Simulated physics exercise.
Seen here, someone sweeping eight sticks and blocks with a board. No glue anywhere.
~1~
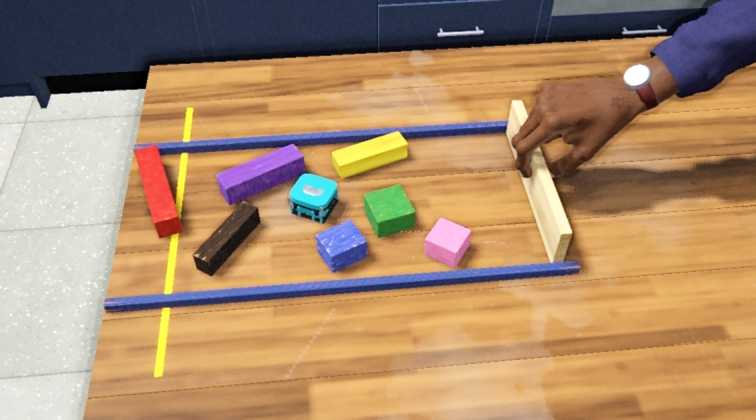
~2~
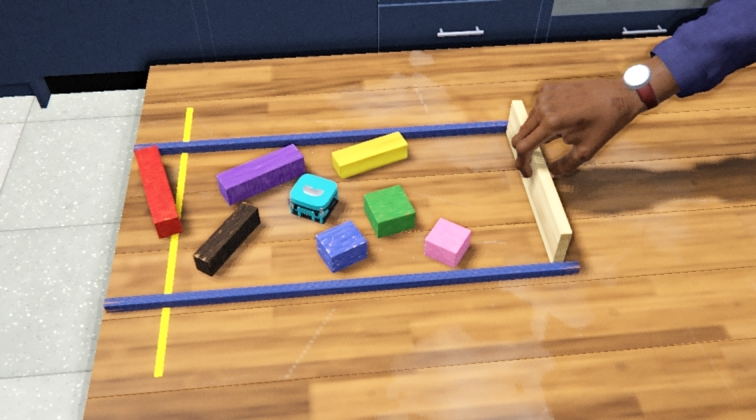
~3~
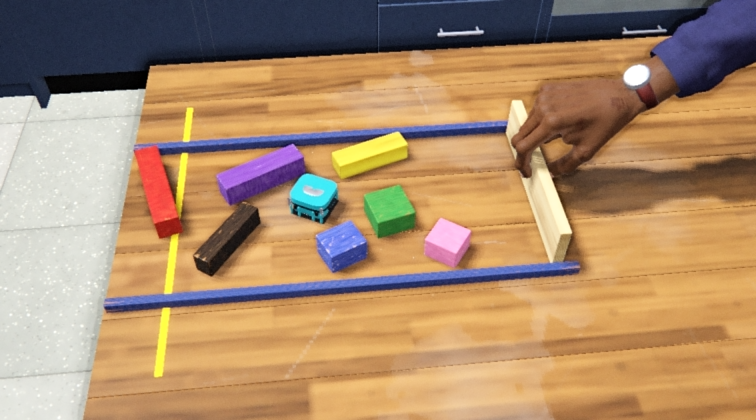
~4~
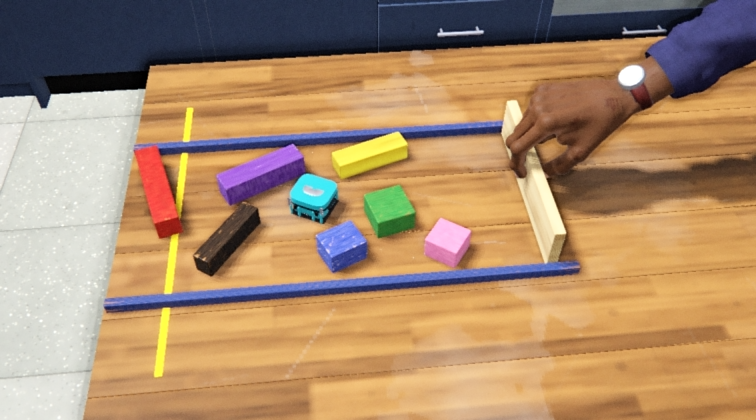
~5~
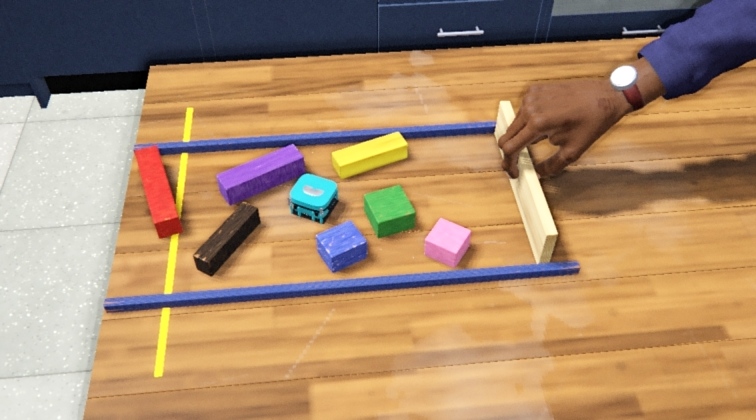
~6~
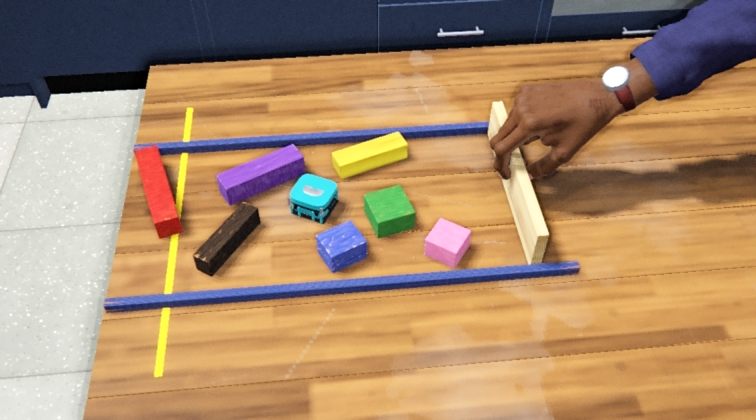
On a wooden table, a hand held a pale board upright between two blue rails and, after a still moment, slid it slightly left, while the colourful blocks and small turquoise case stayed put.
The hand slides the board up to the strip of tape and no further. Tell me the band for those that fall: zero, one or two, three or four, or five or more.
The number that fall off is three or four.
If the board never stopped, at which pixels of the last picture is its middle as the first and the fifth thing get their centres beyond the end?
About (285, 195), then (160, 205).
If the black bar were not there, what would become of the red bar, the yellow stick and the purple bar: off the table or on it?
The red bar goes over, the yellow stick does not fall, the purple bar comes down.
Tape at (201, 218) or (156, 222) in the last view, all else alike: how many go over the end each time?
Down on the floor: 2 and 5.
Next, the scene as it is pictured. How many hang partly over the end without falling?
2 of them.
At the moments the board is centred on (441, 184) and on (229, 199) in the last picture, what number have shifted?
The counts are 1 and 8.
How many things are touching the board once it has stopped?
In contact: 4.
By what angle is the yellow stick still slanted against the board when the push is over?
Some 90 degrees.
Soon after, none off yet; red bar at rest near (158, 190); black bar at rest near (228, 238); purple bar displaced a little near (248, 177).
In the end, the number that fall off is three or four; gone, purple bar, black bar and red bar.
